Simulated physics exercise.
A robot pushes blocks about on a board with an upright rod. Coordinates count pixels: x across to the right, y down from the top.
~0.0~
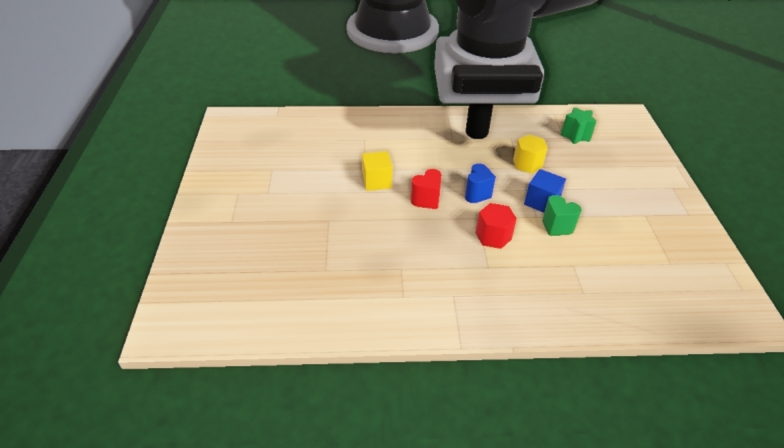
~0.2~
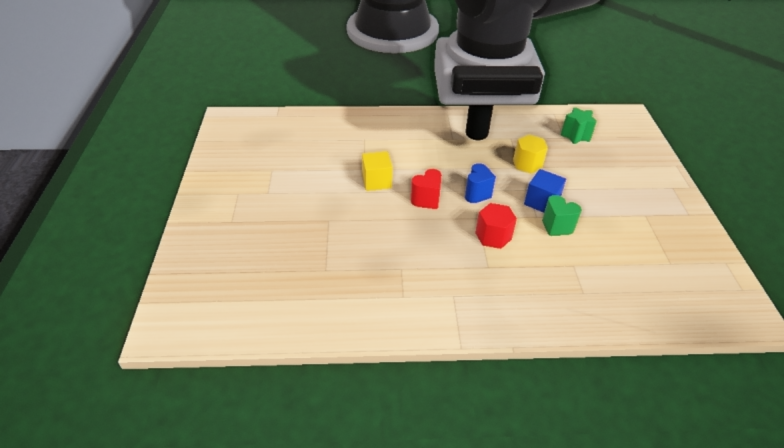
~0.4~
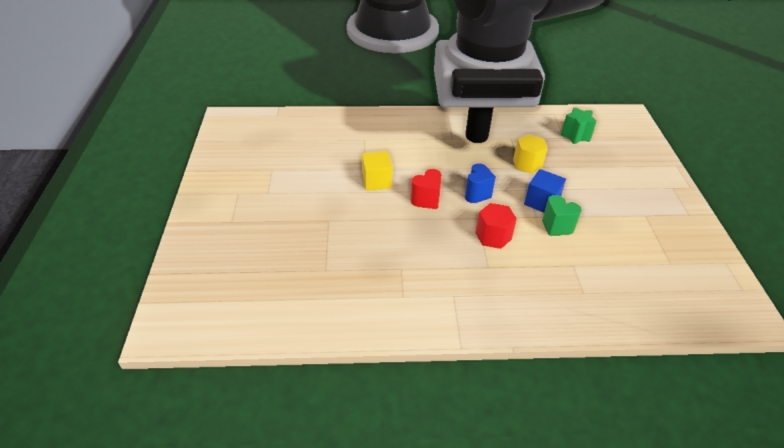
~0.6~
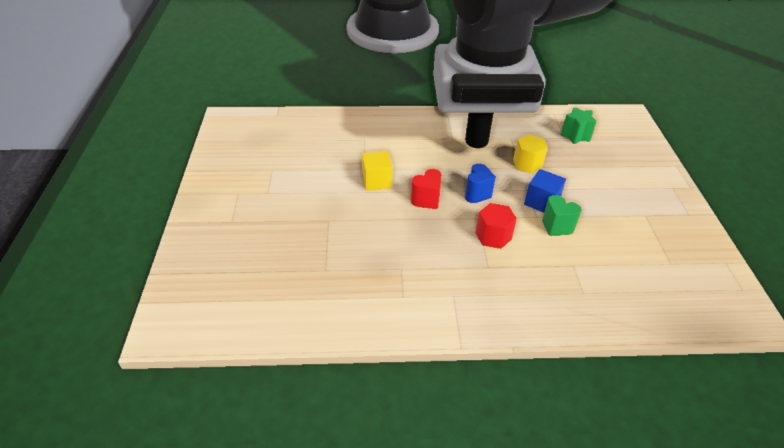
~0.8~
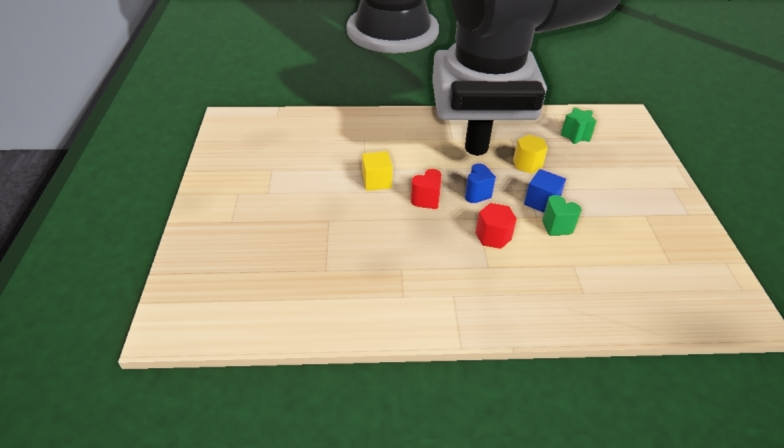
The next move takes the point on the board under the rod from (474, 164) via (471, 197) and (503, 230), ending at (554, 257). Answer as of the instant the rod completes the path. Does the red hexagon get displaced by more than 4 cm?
In short: Yes.
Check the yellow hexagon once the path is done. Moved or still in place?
It stays.
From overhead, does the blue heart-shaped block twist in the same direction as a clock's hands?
Yes.
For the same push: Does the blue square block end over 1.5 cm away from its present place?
I'd say no.
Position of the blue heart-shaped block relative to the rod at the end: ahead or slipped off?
As far as I can tell, the blue heart-shaped block has dropped away to the side or behind.
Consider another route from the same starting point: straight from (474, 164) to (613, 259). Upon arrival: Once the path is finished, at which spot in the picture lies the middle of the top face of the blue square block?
Top centre: (589, 192).
On the path given first. One third of the way, rod (473, 183); blue heart-shaped block (488, 195), turned 25° anticlockwise; red hexagon (500, 218).
Two thirds of the way, rod (508, 216); blue heart-shaped block (511, 232), turned 20° clockwise; red hexagon (518, 254), turned 20° anticlockwise.
At the end, rod (559, 243); blue heart-shaped block (543, 251), turned 95° clockwise; red hexagon (520, 268), turned 25° clockwise; yellow hexagon unmoved; blue square block unmoved; green heart-shaped block unmoved.
